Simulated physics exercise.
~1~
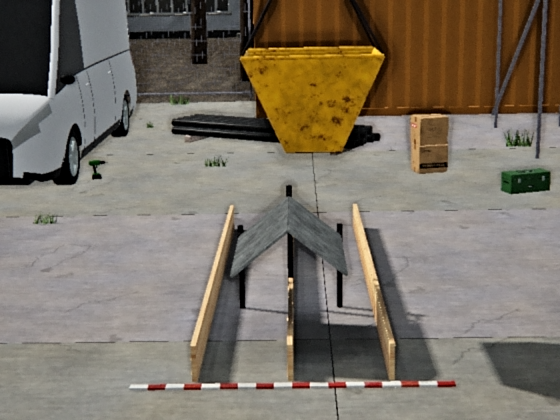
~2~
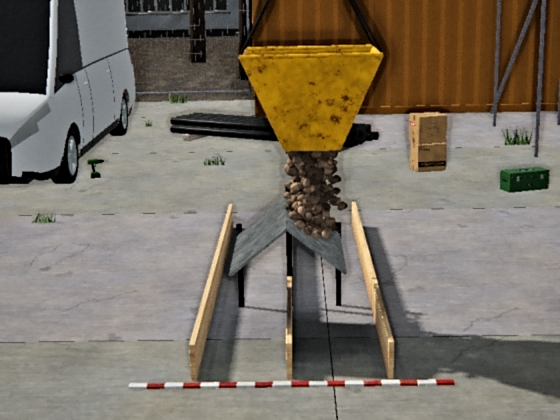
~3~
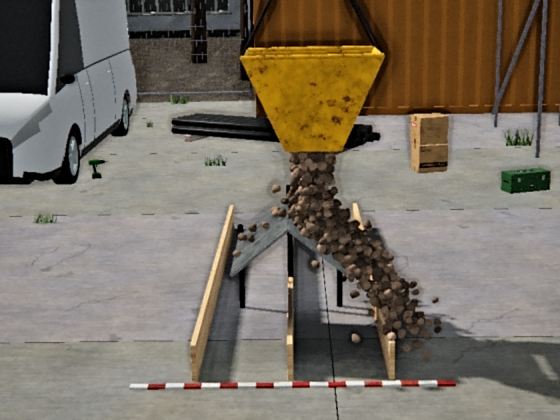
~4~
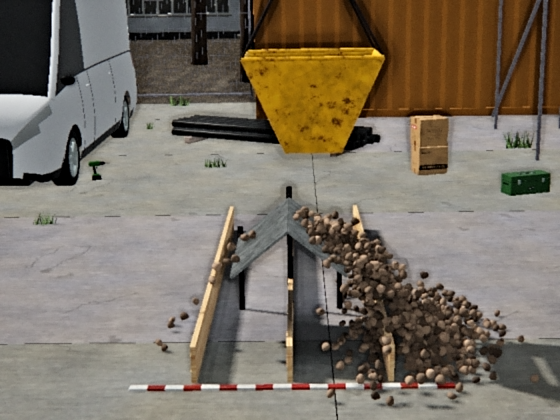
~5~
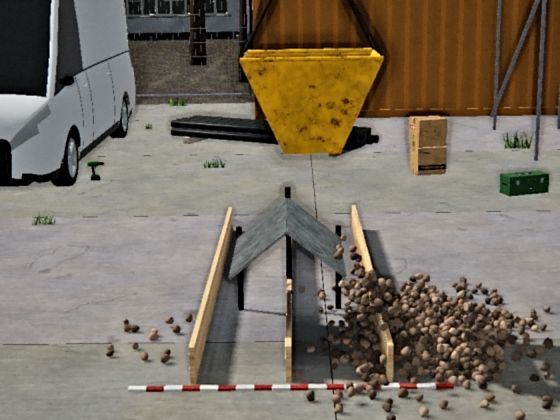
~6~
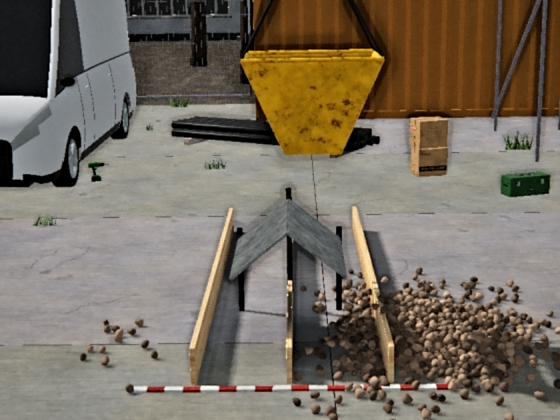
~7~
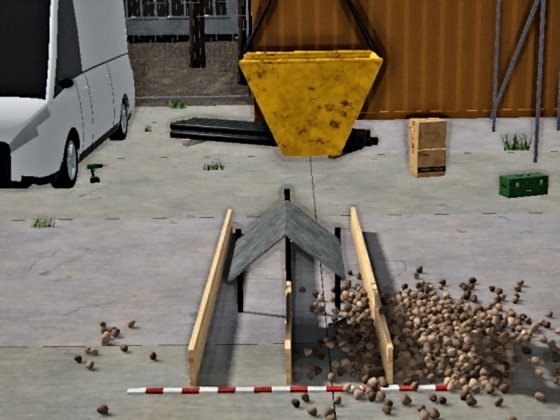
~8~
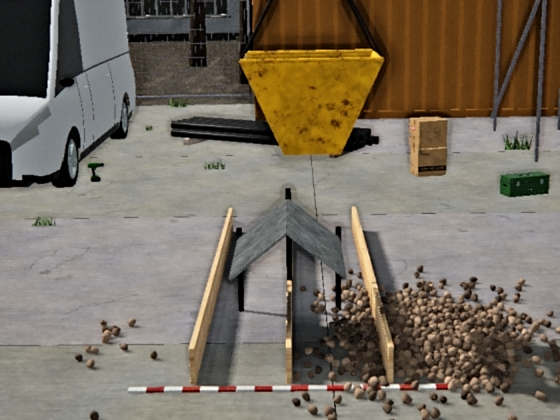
A yellow skip drops round stones onto sloping steel, and most settle right of the boards.
